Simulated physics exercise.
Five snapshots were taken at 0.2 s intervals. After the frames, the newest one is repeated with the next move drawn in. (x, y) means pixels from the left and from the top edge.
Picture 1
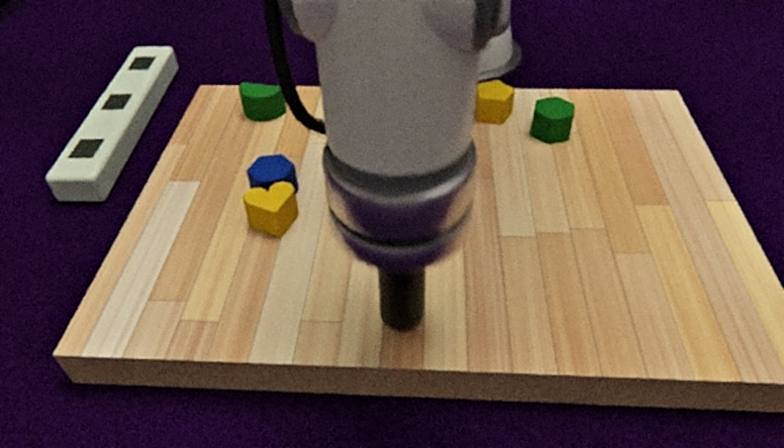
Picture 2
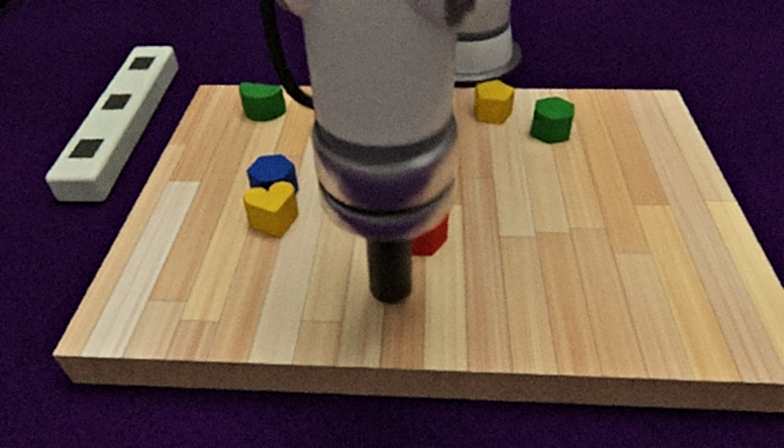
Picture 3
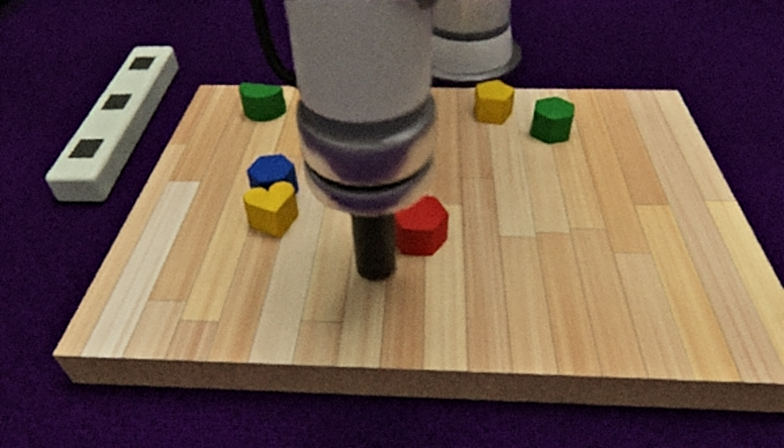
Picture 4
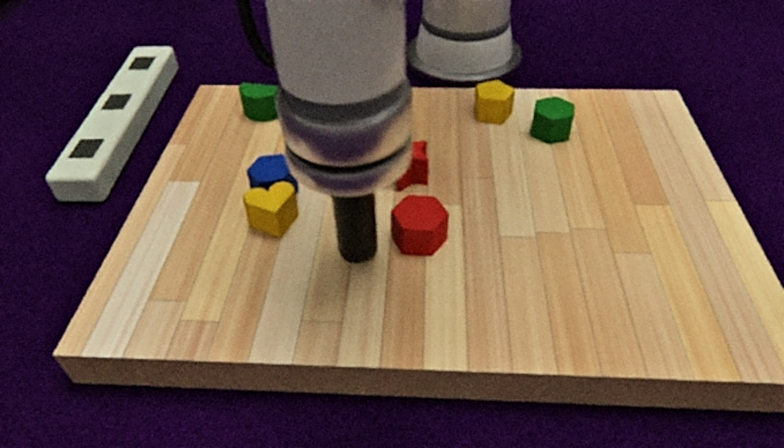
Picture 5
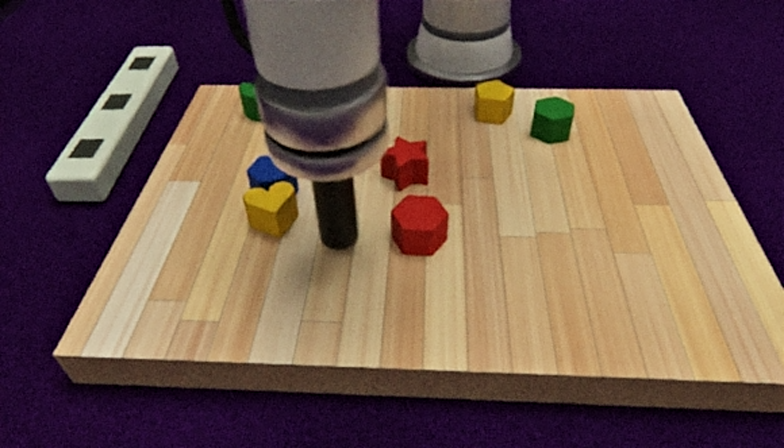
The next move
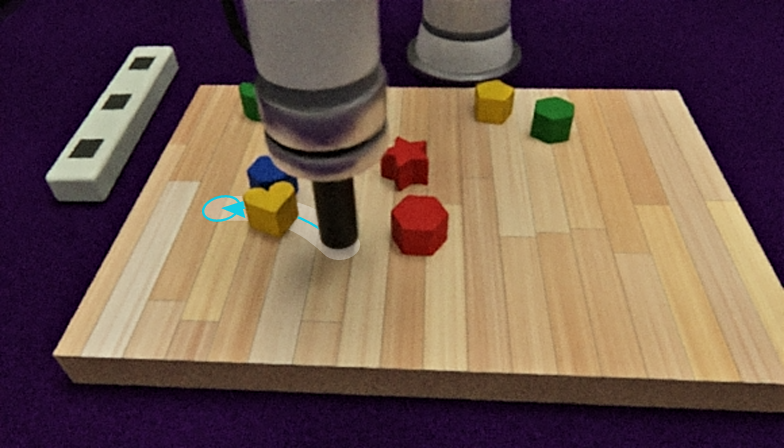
A grey robotic arm with a black rod pointing down moves over a pale wooden board on a dark purple surface, seen from a fixed, raised viewpoint. Green, blue and yellow blocks sit at left and behind, more yellow and green ones toward the right, and a white slotted bar lies at far left. The rod glides steadily leftward and away, uncovering two still red blocks.
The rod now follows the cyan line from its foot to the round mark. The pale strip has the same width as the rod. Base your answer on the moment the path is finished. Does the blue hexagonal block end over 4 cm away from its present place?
No
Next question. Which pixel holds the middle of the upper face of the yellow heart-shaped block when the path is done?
Final place: (177, 199).
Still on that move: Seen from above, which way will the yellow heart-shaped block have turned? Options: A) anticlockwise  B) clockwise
My answer is option A.
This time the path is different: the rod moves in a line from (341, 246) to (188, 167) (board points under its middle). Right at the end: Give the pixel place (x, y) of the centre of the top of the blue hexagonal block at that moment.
Close to (254, 143).
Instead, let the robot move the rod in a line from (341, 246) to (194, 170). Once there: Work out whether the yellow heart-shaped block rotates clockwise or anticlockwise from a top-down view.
Overhead view: Anti-clockwise.
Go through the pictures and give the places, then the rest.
Rod's lower end (402, 313); yellow heart-shaped block (269, 195); blue hexagonal block (270, 167); red hexagonal block hidden, in the first picture.
Rod (391, 288); blocks still, in the second picture.
Rod (376, 266); blocks still, in the third picture.
Rod (358, 249); blocks still, in the fourth picture.
Rod (340, 236); yellow heart-shaped block (269, 195); blue hexagonal block (270, 167); red hexagonal block (420, 211), in the fifth picture.
Drawn move, from (341, 246) over (308, 222) and (267, 210) to (221, 208).
The first path, step by step. One third of the way, rod (306, 212); yellow heart-shaped block (265, 195).
Two thirds of the way, rod (265, 200); yellow heart-shaped block (223, 193), turned 50° anticlockwise; blue hexagonal block (260, 158), turned 40° clockwise.
At the end, rod (218, 198); yellow heart-shaped block (177, 199), turned 75° anticlockwise; blue hexagonal block (255, 156), turned 60° clockwise; red hexagonal block still.
